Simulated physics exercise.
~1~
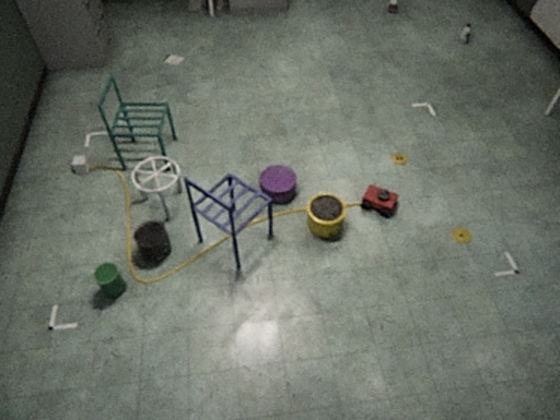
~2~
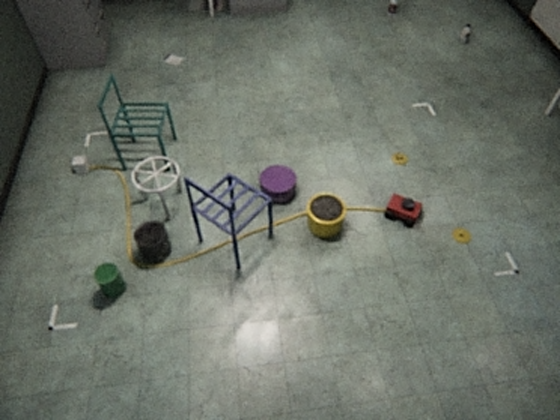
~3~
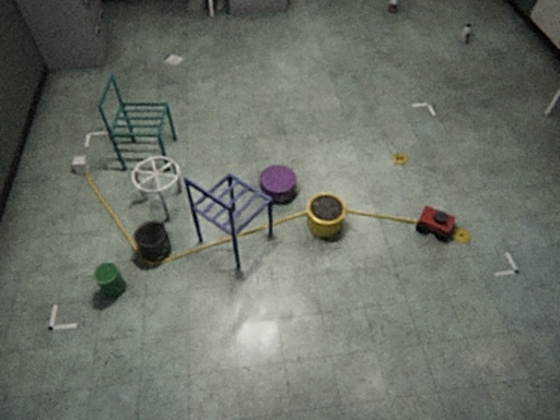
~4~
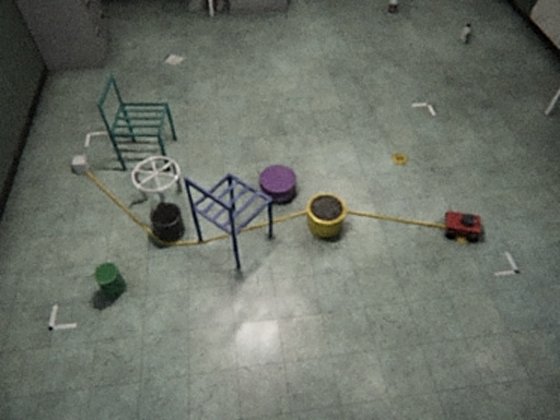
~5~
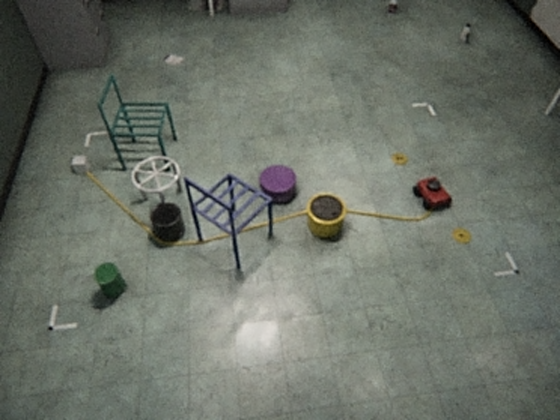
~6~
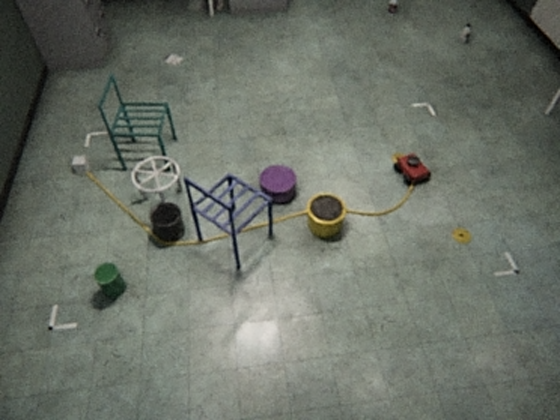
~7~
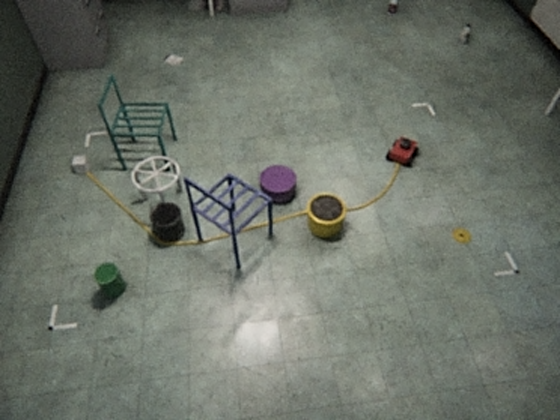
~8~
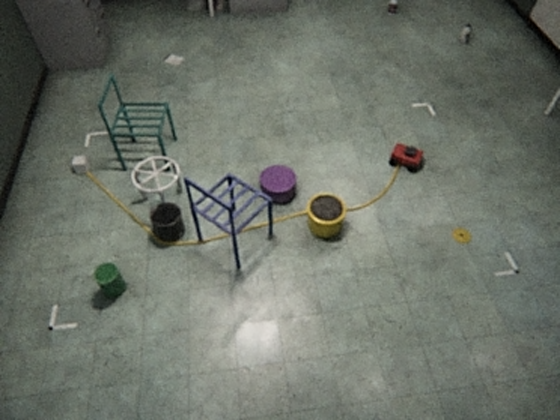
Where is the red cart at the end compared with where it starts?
It ends a little farther up and to the right of its starting place, over the upper yellow mark. It starts just to the right of the yellow pot.
A red cart tows a cord rightward, shifting a black bucket, then heads up-left and stops.
